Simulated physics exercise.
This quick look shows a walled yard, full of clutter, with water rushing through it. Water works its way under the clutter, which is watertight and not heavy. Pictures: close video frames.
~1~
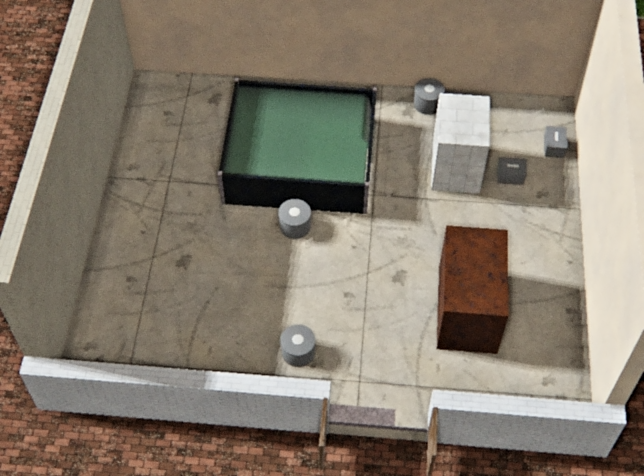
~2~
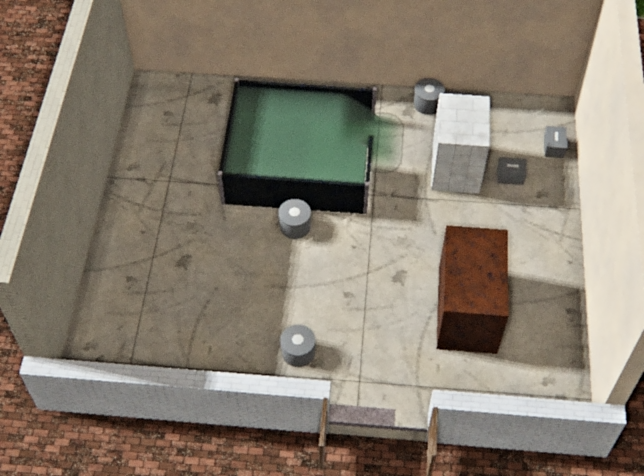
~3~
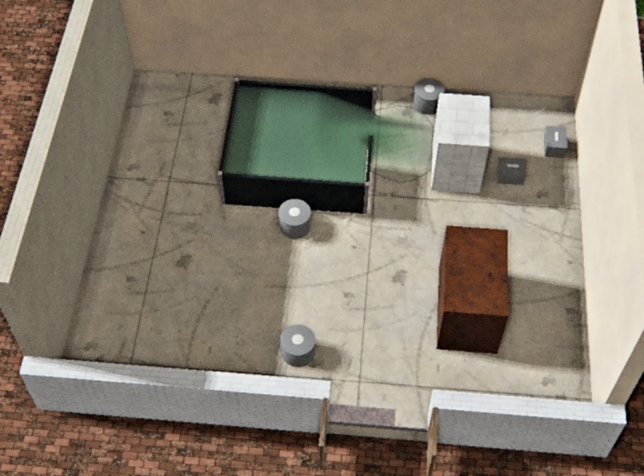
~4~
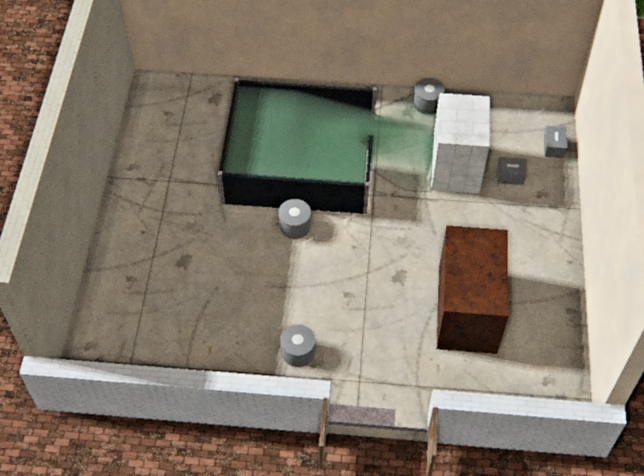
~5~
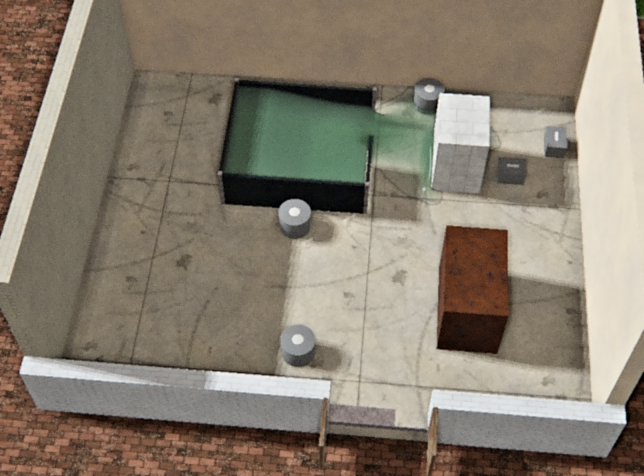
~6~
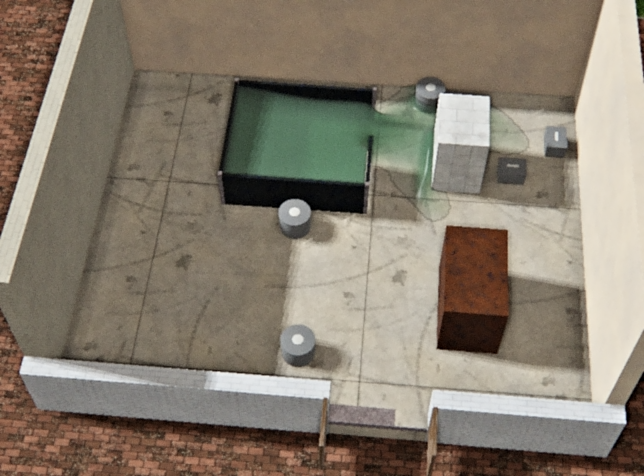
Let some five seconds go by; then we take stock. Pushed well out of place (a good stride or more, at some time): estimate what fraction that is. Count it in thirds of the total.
The result is a share of a third to two thirds.
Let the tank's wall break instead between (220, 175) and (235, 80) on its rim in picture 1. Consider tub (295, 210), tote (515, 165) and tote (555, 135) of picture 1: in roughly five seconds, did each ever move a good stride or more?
As listed: Under that, short of that, never so far.
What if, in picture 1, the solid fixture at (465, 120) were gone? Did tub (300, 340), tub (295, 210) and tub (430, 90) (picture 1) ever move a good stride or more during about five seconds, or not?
In sequence: Fell short, fell short, covered the distance.
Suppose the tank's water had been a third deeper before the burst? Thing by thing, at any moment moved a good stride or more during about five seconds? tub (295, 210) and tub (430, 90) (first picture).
Fell short of it; covered that distance.
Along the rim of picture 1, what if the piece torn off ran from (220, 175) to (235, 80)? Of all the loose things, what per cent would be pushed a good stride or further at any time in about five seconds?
I'd say near 40 %.
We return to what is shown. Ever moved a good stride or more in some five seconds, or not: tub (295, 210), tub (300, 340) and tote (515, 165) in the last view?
Never got far, never got far, never got far.
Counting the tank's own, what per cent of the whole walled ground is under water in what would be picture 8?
Roughly 20 %.
A moment on, 0 of 5 are well off their spots; 1 afloat.
Next, 1 of 5 are well off their spots; 1 afloat.
Later, 2 of 5 are well off their spots; 0 afloat.
In the end, 2 of 5 are well off their spots, and 2 have been at some point; 1 afloat.
